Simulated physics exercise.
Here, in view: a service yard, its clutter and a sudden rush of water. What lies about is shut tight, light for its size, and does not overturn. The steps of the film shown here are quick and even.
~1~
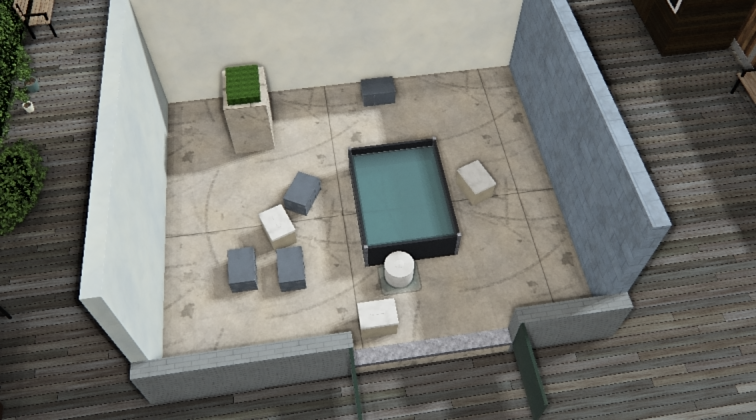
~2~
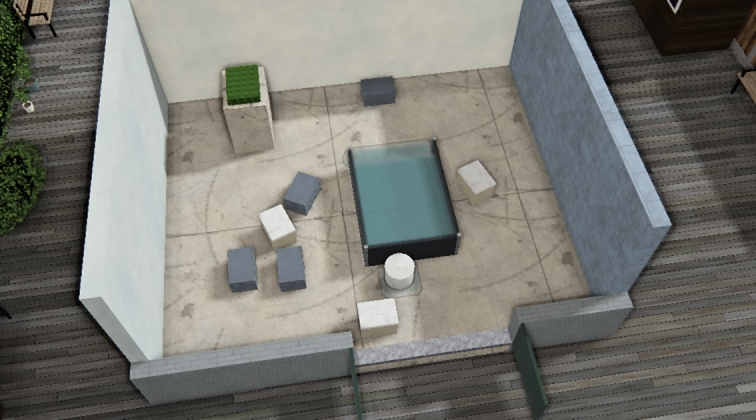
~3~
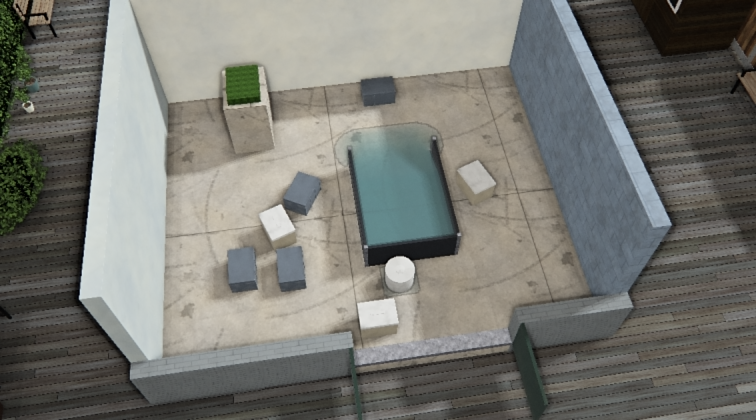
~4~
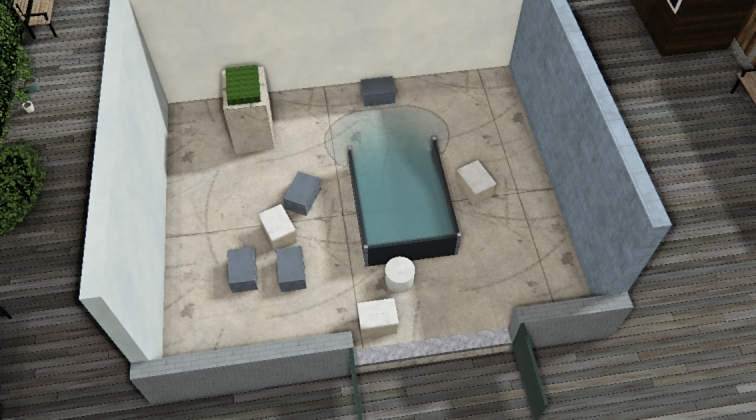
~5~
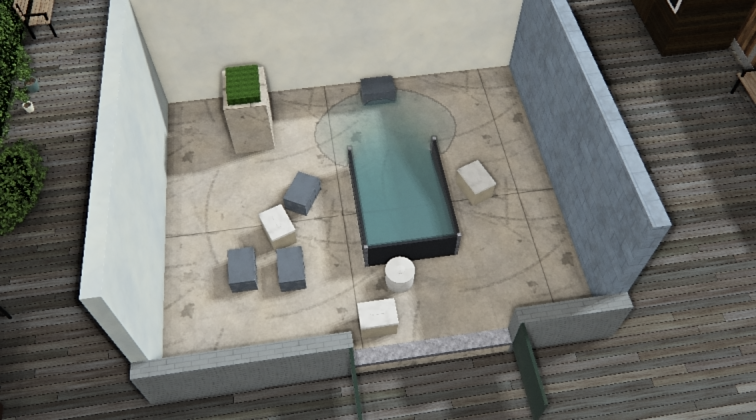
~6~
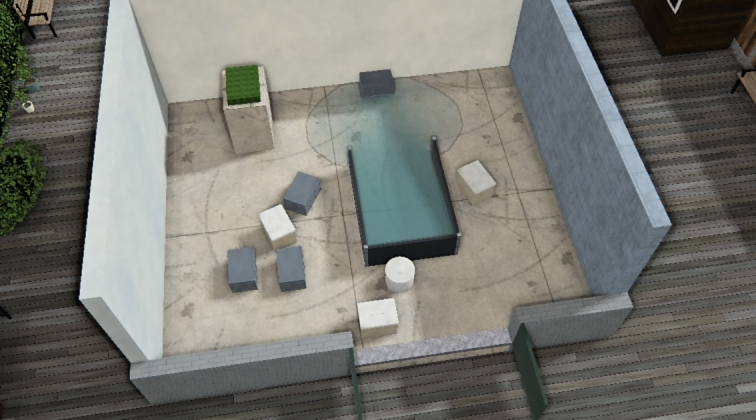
Walled concrete yard with scattered blocks, water pouring from the far end of a dark tank, spreading and nudging a grey block.
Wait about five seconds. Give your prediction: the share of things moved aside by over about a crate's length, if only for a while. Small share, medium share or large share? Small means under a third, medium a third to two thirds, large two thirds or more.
A small share.
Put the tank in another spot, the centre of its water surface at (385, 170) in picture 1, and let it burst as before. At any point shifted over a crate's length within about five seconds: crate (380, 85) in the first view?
That one, I'd say: Made it that far.
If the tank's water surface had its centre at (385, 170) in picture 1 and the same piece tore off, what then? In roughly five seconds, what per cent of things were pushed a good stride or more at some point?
Estimate: Near 10 per cent of them.
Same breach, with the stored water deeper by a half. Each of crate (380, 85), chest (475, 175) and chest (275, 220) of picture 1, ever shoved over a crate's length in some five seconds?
The first one: Doesn't reach it. The second: Reaches it. The third: Doesn't reach it.
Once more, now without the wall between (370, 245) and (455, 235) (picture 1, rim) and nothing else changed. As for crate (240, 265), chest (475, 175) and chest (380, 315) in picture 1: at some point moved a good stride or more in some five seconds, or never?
Falls short, falls short, travels that far.
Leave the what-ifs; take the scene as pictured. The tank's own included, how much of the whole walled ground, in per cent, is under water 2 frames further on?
25 %.
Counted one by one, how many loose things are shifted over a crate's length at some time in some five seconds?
I make it 0 of them.
A moment on, 0 of 8 are well off their spots; 0 afloat.
Next, 0 of 8 are well off their spots; 1 afloat.
Later, 0 of 8 are well off their spots; 1 afloat.
In the end, 0 of 8 are well off their spots, and 0 have been at some point; 2 afloat.
